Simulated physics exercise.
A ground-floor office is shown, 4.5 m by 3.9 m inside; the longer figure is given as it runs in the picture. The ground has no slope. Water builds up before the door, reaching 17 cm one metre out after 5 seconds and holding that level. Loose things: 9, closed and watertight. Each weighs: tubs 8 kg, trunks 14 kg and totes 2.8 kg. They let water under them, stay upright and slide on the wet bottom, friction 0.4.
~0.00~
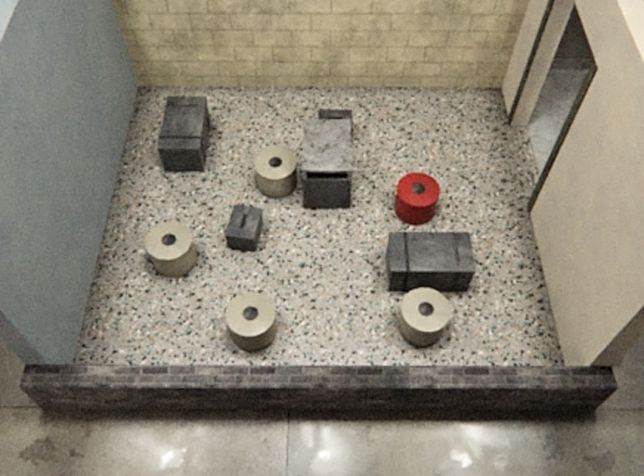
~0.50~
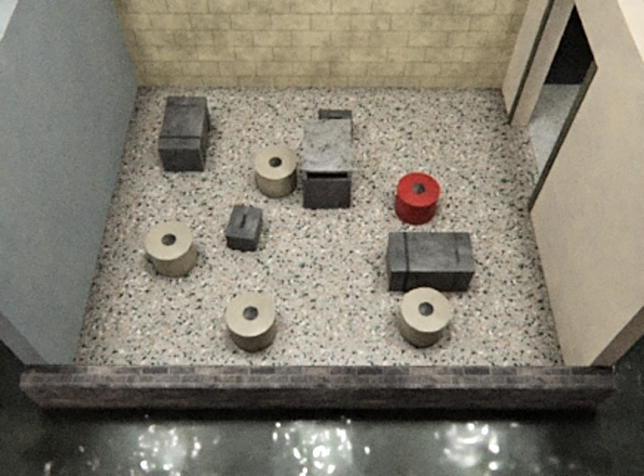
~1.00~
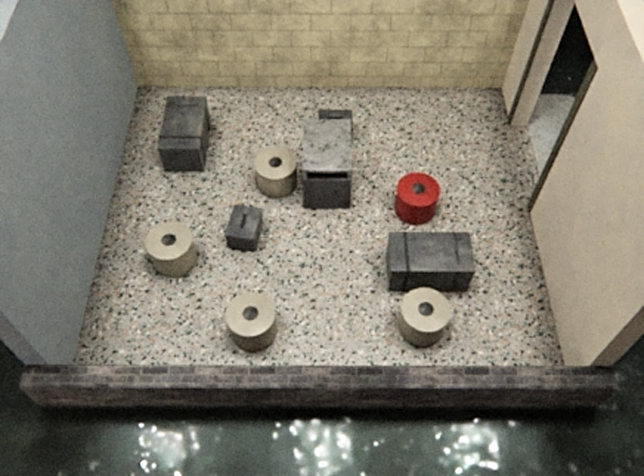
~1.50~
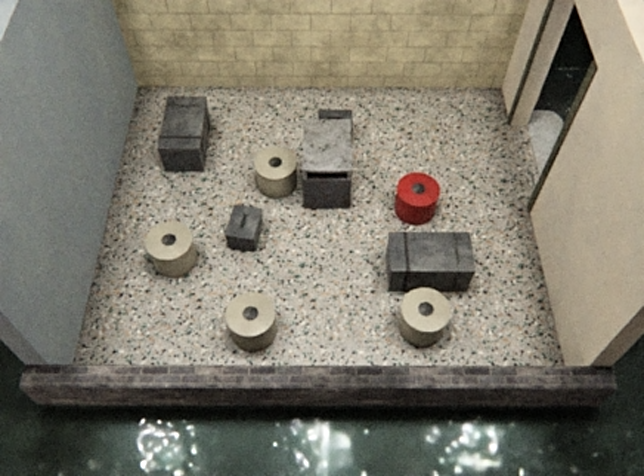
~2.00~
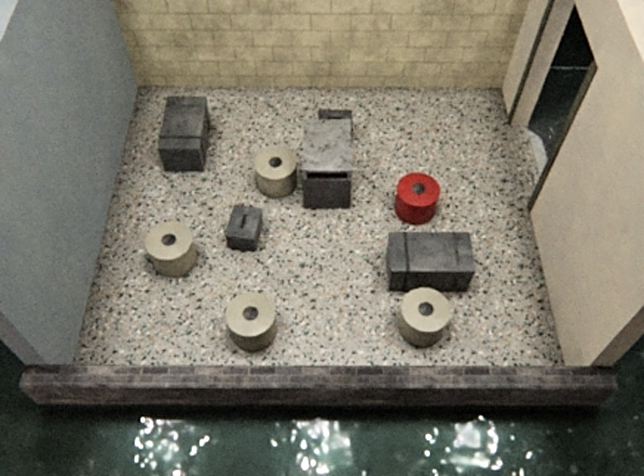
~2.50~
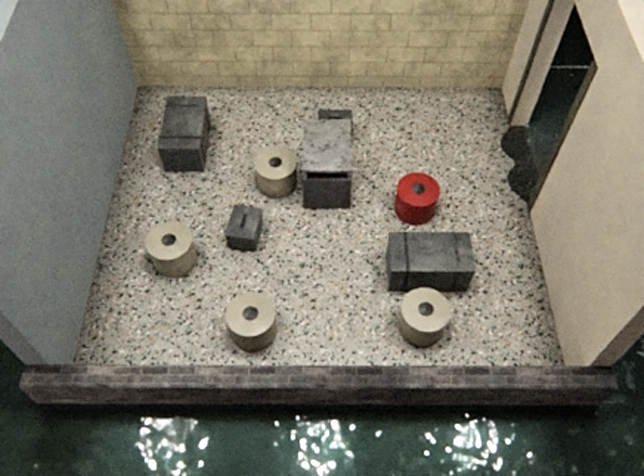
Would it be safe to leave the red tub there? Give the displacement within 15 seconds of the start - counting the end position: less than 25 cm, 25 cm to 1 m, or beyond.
Result: A large displacement.
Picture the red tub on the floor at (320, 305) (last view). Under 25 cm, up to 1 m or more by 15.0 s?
Answer: It covers a big distance.
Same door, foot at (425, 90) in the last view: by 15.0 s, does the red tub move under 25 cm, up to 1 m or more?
So the red tub is well away by then.
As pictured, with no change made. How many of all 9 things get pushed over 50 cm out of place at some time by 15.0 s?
The total is 6.
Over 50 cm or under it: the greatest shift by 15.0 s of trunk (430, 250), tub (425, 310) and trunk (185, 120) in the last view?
Order as asked: Below, below, beyond.
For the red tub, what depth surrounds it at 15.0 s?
Near 9 cm deep.
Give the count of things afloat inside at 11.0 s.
I get 3.
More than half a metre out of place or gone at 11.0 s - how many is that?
It comes to 3.
After 3.5 s the red tub is near (419, 189), 0.0 m from its start, aground; 0 afloat.
After 6.8 s the red tub is near (352, 215), 0.8 m from its start, aground; 1 afloat.
After 11.0 s the red tub is near (250, 262), 1.9 m from its start, aground; 3 afloat.
After 15.0 s the red tub is near (214, 149), 2.2 m from its start, afloat; 9 afloat.
